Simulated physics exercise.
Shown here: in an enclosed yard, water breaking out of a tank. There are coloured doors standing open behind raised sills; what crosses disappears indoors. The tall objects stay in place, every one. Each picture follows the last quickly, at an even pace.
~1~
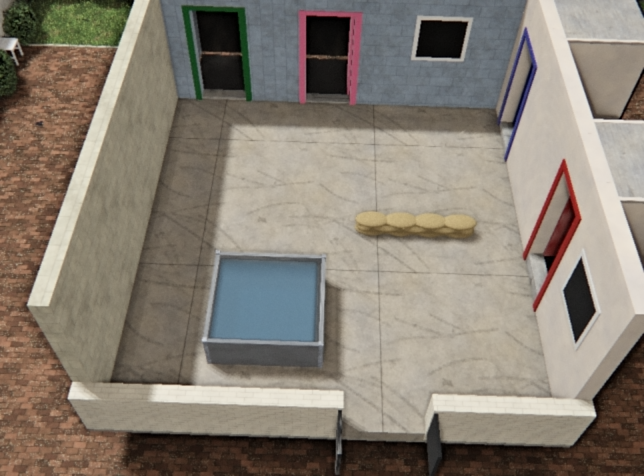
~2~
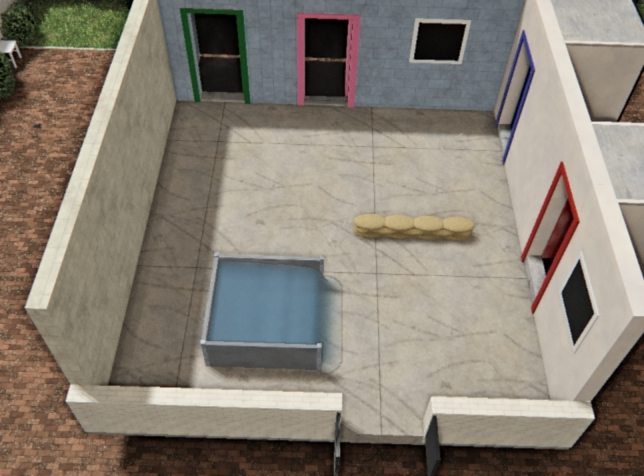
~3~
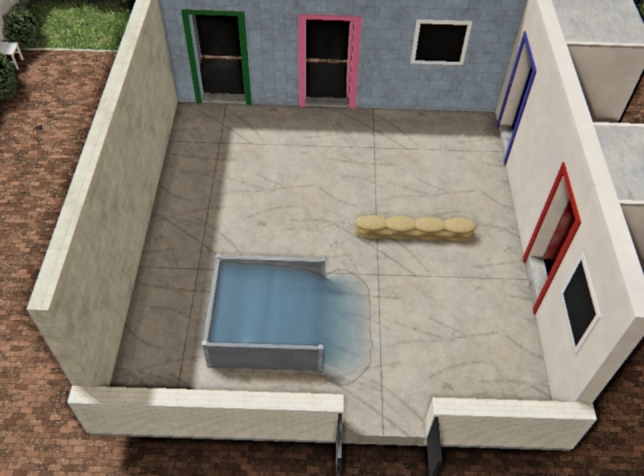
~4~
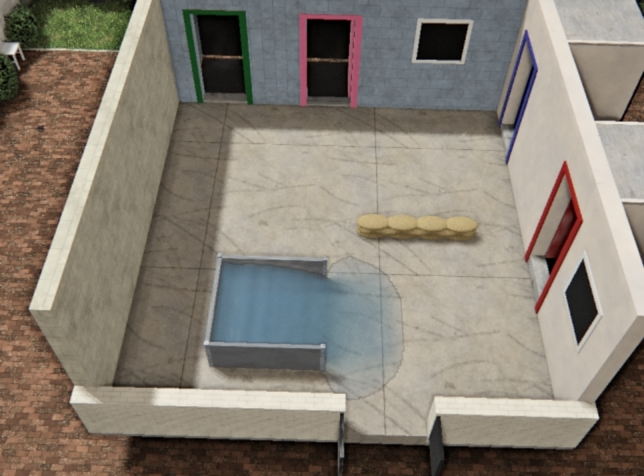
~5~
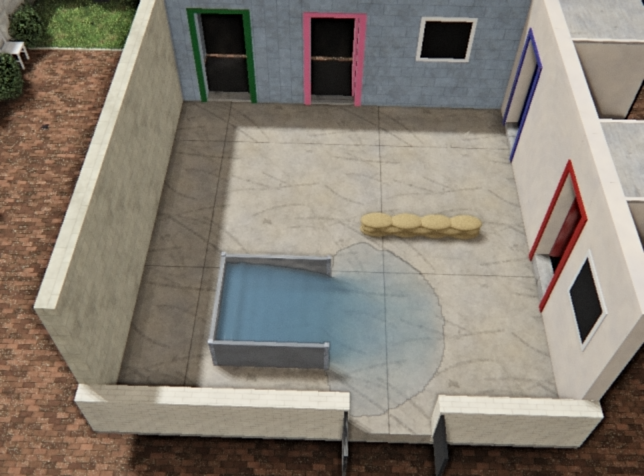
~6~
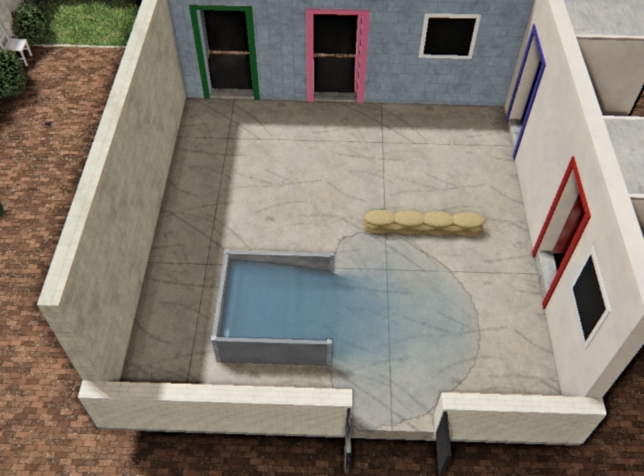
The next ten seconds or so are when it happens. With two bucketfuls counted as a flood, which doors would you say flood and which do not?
The red door holds up fine I think. The pink door holds up fine I think. The green door holds up fine I think. The blue door holds up fine I think.
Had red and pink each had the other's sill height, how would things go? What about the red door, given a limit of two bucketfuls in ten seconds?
Well, as I see it, the red door overshoots the limit.
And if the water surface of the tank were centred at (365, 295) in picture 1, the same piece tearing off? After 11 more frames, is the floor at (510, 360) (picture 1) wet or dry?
That patch would be swamped, I'd say.
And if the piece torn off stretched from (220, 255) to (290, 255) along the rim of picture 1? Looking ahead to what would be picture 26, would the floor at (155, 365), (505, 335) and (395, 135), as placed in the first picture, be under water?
Taking the points in order: Unwetted, unwetted and swamped.
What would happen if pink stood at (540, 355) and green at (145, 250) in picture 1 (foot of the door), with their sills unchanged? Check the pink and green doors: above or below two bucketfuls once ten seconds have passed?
After that, the pink door tops the limit and the green door stays within the limit.
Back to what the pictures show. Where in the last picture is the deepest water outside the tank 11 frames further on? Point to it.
I'd say near (564, 408).
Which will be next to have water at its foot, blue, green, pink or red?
I choose the red one.
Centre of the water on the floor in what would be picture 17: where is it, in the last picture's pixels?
That puts it at around (422, 321).
A moment on, water covers 25 % of the floor; the red door wet at the sill, nothing in, the pink door not reached, the green door not reached, the blue door not reached.
Next, water covers 25 % of the floor; the red door wet at the sill, nothing in, the pink door not reached, the green door not reached, the blue door not reached.
Then, water covers 35 % of the floor; the red door wet at the sill, nothing in, the pink door not reached, the green door not reached, the blue door wet at the sill, nothing in.
Later, water covers 50 % of the floor; the red door wet at the sill, nothing in, the pink door wet at the sill, nothing in, the green door not reached, the blue door wet at the sill, nothing in.
In the end, water covers 80 % of the floor; the red door wet at the sill, nothing in, the pink door wet at the sill, nothing in, the green door not reached, the blue door wet at the sill, nothing in.
